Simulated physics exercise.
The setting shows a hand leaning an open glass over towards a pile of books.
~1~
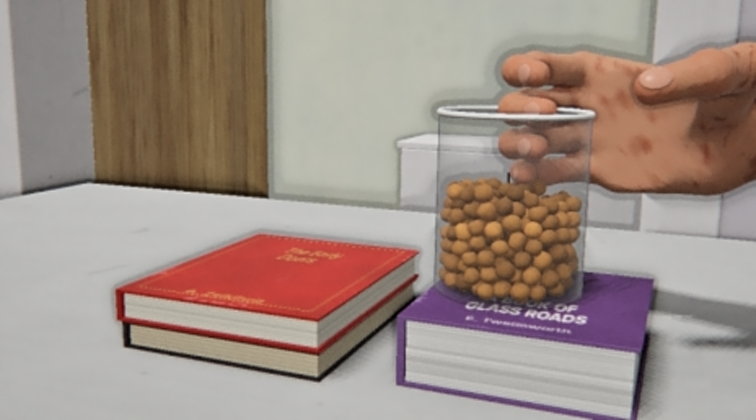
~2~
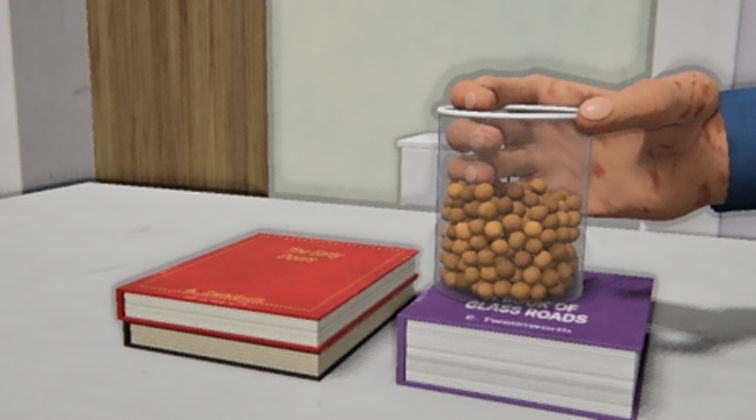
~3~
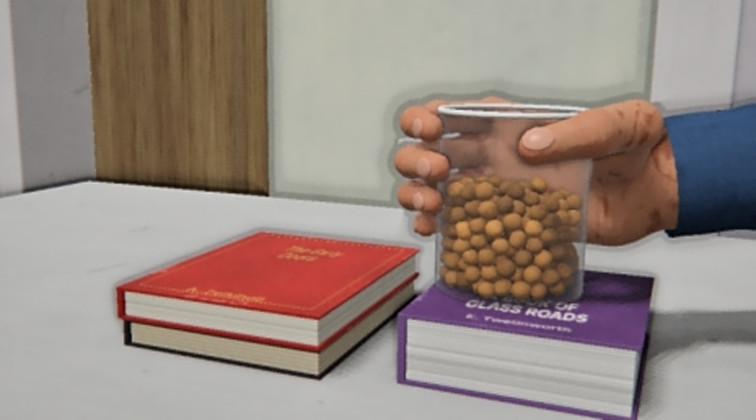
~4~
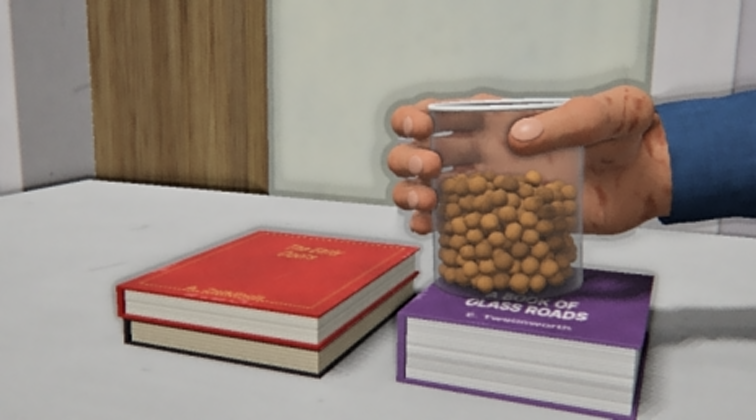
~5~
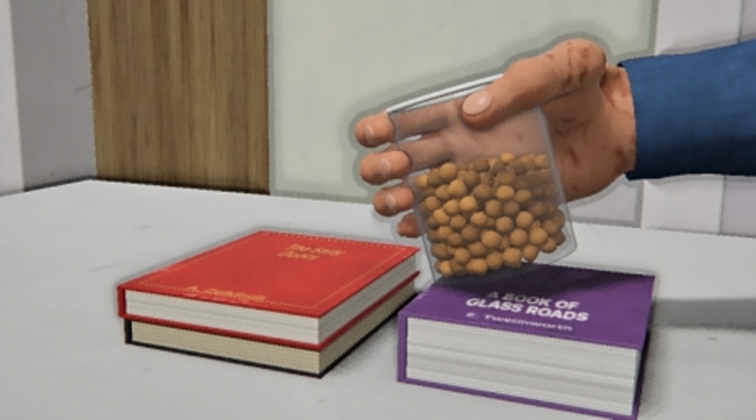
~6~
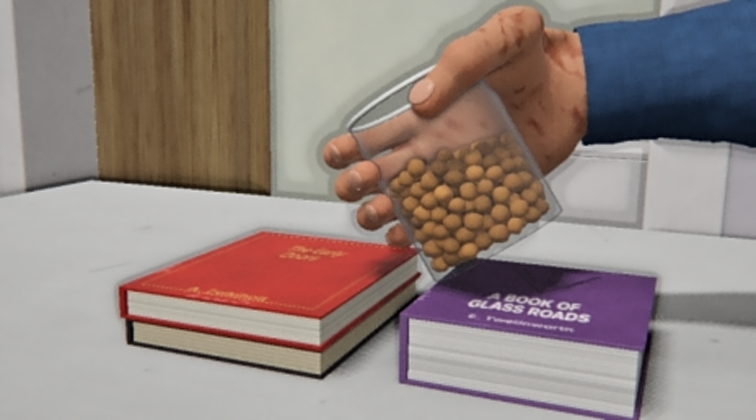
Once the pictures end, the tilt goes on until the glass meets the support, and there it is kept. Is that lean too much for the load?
The load starts to leave.
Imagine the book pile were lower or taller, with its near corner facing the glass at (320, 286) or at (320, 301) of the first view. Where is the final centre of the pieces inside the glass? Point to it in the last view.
The first gives (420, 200) and the second gives (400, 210).
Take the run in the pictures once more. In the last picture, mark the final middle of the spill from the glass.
Roughly at (258, 256).
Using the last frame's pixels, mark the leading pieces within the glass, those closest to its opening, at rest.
About (286, 251).
Then, 0.45 s after the last picture, the glass leans 66°; everything is still inside.
Then, 0.85 s after the last picture, the glass leans 92°; everything is still inside.
Then, 1.19 s after the last picture, the glass rests on the book pile at 93°; a small part of the roasted chickpeas out of it.
At rest, the glass rests on the book pile at 93°; a small part of the roasted chickpeas out of it.
